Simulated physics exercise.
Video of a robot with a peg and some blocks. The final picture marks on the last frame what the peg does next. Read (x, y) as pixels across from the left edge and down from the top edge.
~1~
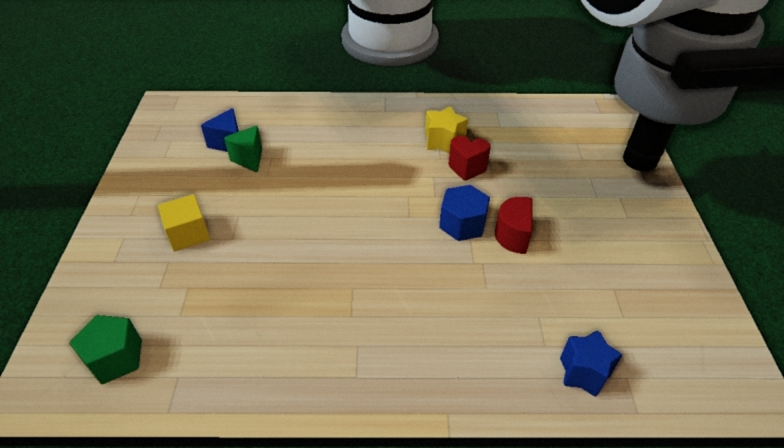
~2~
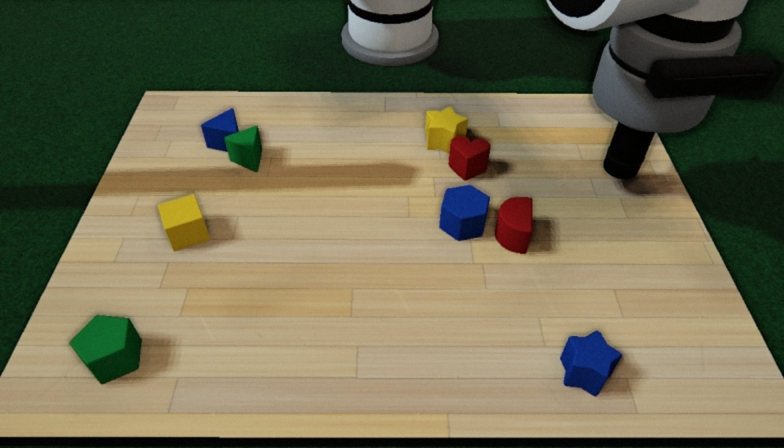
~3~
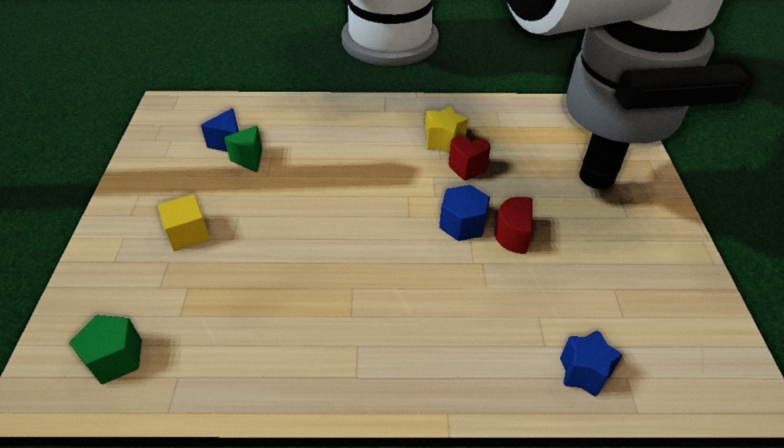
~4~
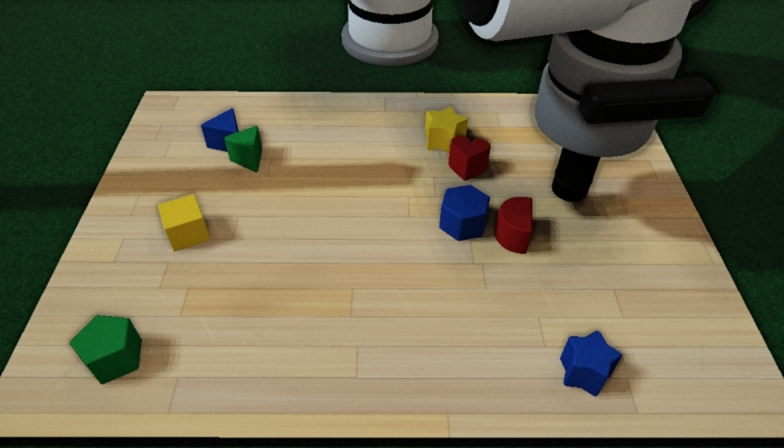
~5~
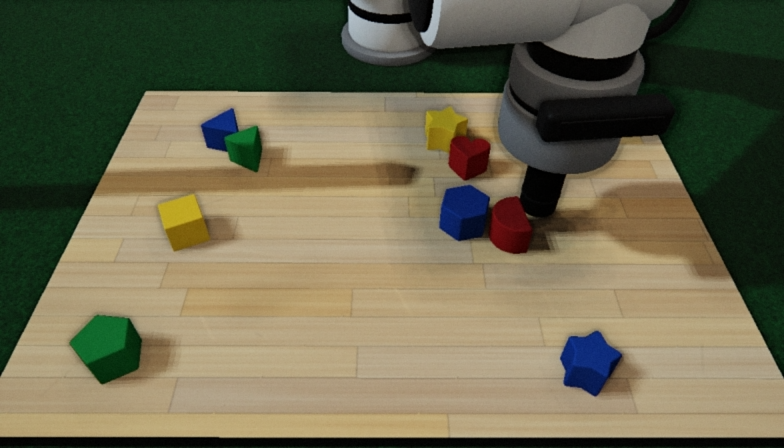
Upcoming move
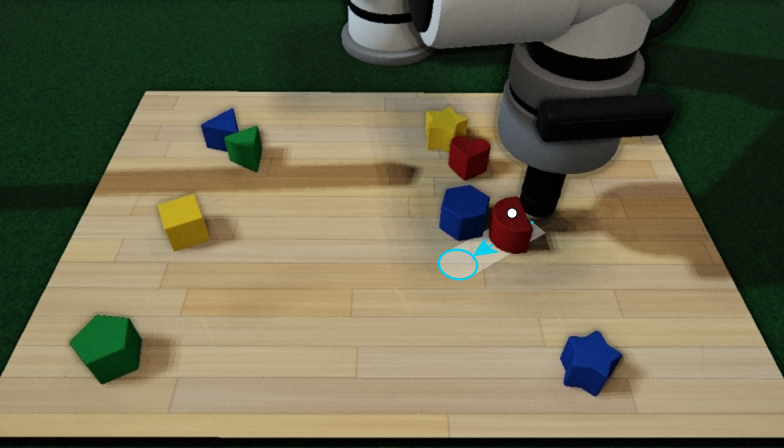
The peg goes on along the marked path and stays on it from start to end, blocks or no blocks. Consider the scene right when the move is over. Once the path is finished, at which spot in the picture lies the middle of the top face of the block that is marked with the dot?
The answer is (438, 260).
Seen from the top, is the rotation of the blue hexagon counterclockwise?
No, that is not how it ends up.
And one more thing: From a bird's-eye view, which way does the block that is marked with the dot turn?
It twists anticlockwise.
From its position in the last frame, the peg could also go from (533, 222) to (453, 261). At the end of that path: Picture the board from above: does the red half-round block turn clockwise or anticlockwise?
Spins counterclockwise.
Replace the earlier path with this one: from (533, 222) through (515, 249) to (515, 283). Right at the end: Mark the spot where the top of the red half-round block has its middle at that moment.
At pixel (485, 231).
Path on the board, from (533, 222) to (458, 264); the dot is on the red half-round block.
What follows on the original path. Halfway along, peg at (500, 226); blue hexagon at (453, 201), turned 35° clockwise; red half-round block at (476, 235), turned 15° anticlockwise.
At the end, peg at (460, 248); blue hexagon at (453, 201), turned 35° clockwise; red half-round block at (438, 260), turned 40° anticlockwise.
